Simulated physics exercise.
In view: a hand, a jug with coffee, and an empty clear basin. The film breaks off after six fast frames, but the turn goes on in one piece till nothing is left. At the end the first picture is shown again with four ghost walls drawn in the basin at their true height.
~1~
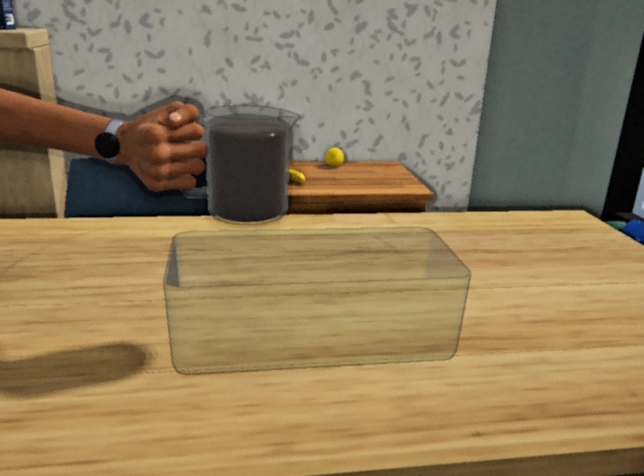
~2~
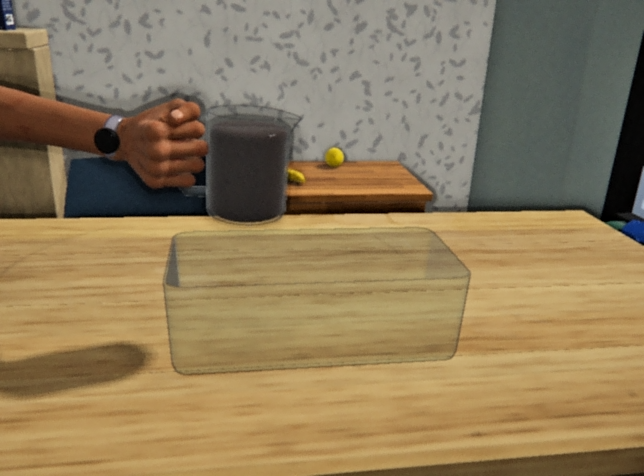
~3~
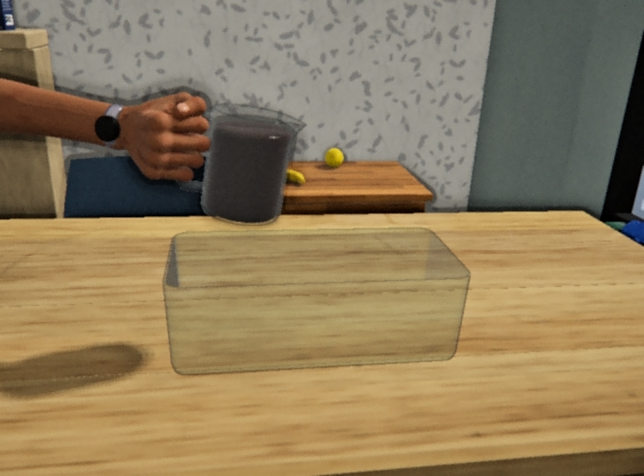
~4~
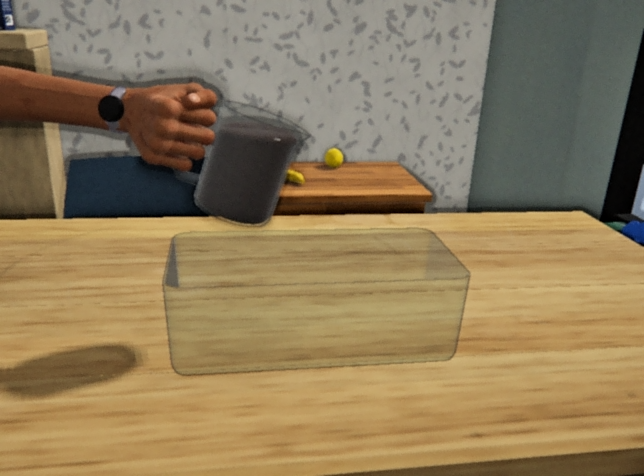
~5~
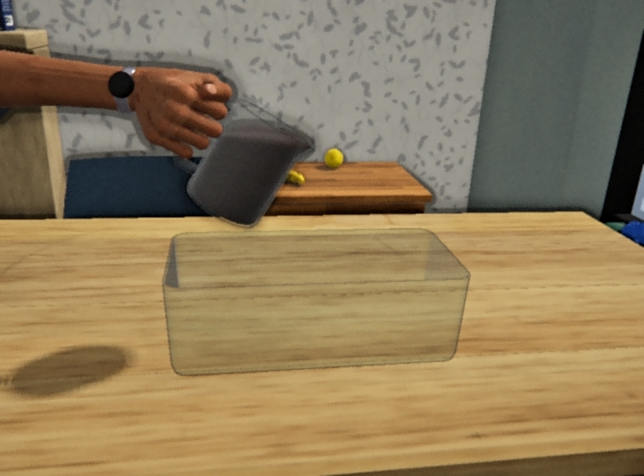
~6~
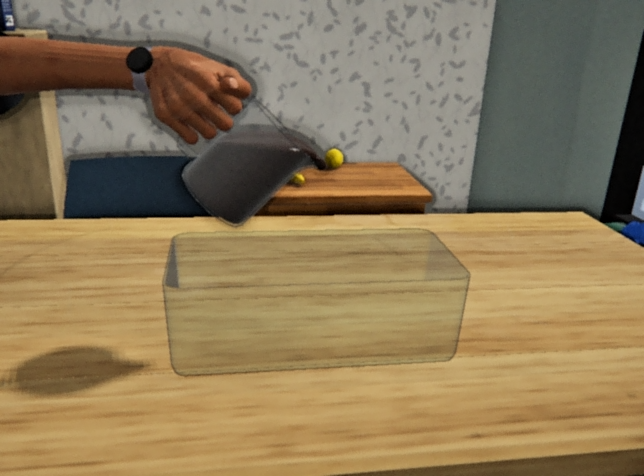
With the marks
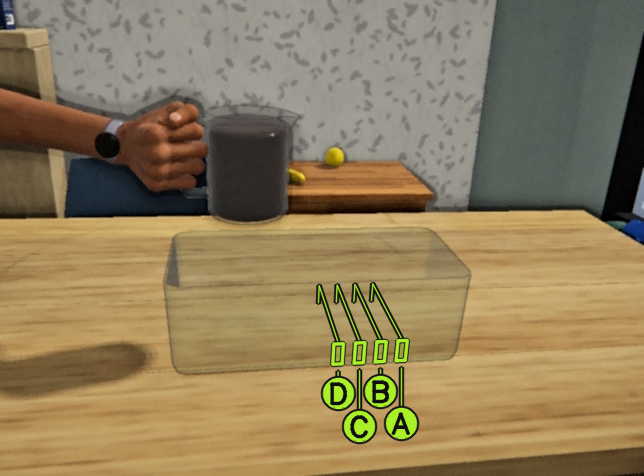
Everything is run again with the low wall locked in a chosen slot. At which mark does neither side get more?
C beats the others.
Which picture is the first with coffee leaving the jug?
In picture 6.
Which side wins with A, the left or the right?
The left side.
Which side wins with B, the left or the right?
The left side.
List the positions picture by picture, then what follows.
In the first frame, upright, lip at (299, 115); basin from (172, 370) to (455, 354); nothing has left yet.
In the second frame, tipped about 2°, lip at (300, 118); nothing has left yet.
In the third frame, tipped about 8°, lip at (305, 124); nothing has left yet.
In the fourth frame, tipped about 18°, lip at (310, 134); nothing has left yet.
In the fifth frame, tipped about 30°, lip at (314, 149); nothing has left yet.
In the sixth frame, tipped about 45°, lip at (316, 165); coffee is over the lip, down to (320, 166).
On the marked copy, A at (401, 367); B at (380, 369); C at (359, 370); D at (338, 371).
With A, about 84 % ends left of the wall and 12 % right of it; 4 % is lost outside.
With B, about 87 % ends left of the wall and 10 % right of it.
With C, about 47 % ends left of the wall and 52 % right of it.
With D, about 12 % ends left of the wall and 87 % right of it.
